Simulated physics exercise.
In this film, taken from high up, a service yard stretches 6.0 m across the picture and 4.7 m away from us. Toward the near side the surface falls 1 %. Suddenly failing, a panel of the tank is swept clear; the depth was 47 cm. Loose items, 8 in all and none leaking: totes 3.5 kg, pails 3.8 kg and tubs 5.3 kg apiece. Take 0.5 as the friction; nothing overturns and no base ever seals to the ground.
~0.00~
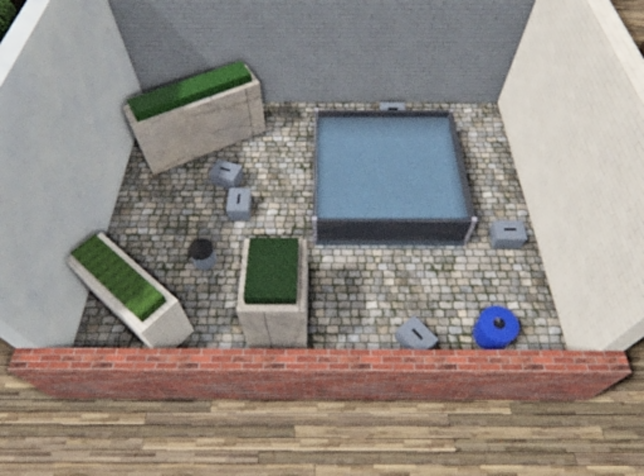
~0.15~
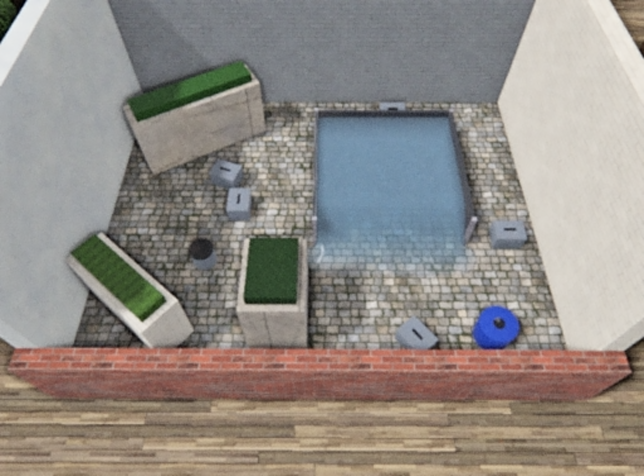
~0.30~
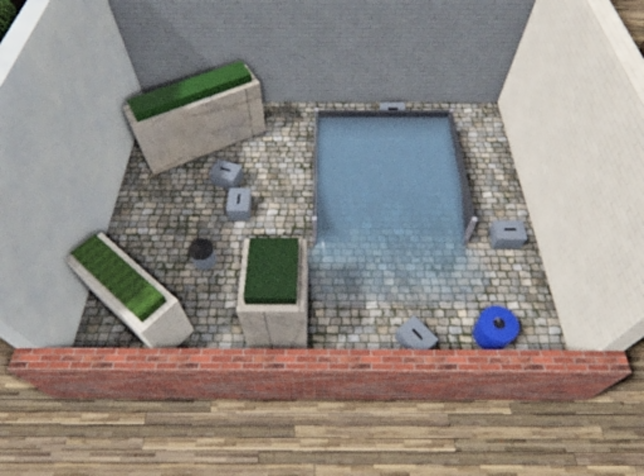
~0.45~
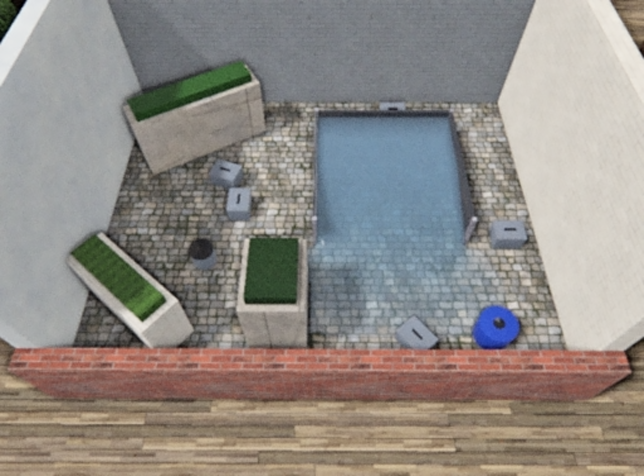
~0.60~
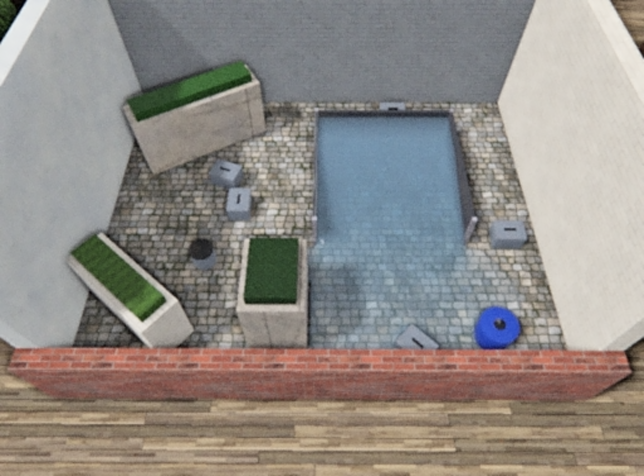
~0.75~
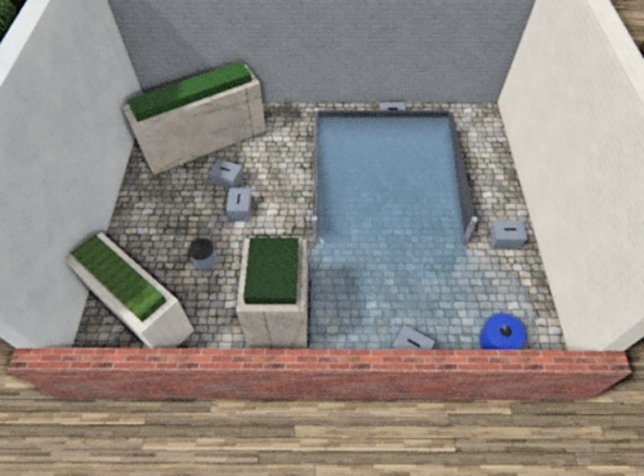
Water poured from the front of a big square tank when its near side gave way, spreading across the cobbled yard toward the brick wall, nudging a grey block and then the blue tub slightly.
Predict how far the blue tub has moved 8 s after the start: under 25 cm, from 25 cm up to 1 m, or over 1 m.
Expect a big change in position.
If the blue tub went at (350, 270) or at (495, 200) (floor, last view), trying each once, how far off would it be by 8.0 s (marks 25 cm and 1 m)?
Run 1: It is pushed far off. Run 2: It is pushed far off.
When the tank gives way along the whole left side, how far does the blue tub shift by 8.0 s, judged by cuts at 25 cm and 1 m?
Then the blue tub moves a short way.
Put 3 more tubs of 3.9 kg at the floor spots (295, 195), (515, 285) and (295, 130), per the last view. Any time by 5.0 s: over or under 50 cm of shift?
Well, in that order it's lower, higher and lower.
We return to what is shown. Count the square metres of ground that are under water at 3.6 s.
At that time the wet patch spans about 19 m2.
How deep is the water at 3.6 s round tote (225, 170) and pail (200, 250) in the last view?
I'd put it at 1 cm and 4 cm respectively.
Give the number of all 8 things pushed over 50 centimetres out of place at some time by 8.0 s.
7.
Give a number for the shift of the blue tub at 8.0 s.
I'd say close to 350 centimetres.
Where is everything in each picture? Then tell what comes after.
The blue tub at (499, 323), on the bottom; 4.1 m2 under water; 0 of 8 have shifted, in the first frame.
The blue tub at (499, 323), on the bottom; water covers 5.0 m2; 0 of 8 have shifted, in the second frame.
The blue tub at (499, 323) rests on the ground; 6.0 m2 under water; 0 of 8 have shifted, in the third frame.
The blue tub at (499, 323), on the bottom; water covers 7.2 m2; 0 of 8 have shifted, in the fourth frame.
The blue tub at (500, 324), on the bottom; water covers 8.3 m2; 1 of 8 have shifted, in the fifth frame.
The blue tub at (506, 331) rests on the ground, 11 cm from its start; water covers 8.8 m2; 2 of 8 have shifted, in the sixth frame.
After 1.6 s the blue tub is near (565, 328), 0.7 m from its start, afloat; 2 afloat.
After 3.6 s the blue tub is near (476, 132), 3.1 m from its start, afloat; 3 afloat.
After 5.6 s the blue tub is near (497, 92), 3.9 m from its start, afloat; 6 afloat.
After 8.0 s the blue tub is near (486, 104), 3.7 m from its start, afloat; 8 afloat.
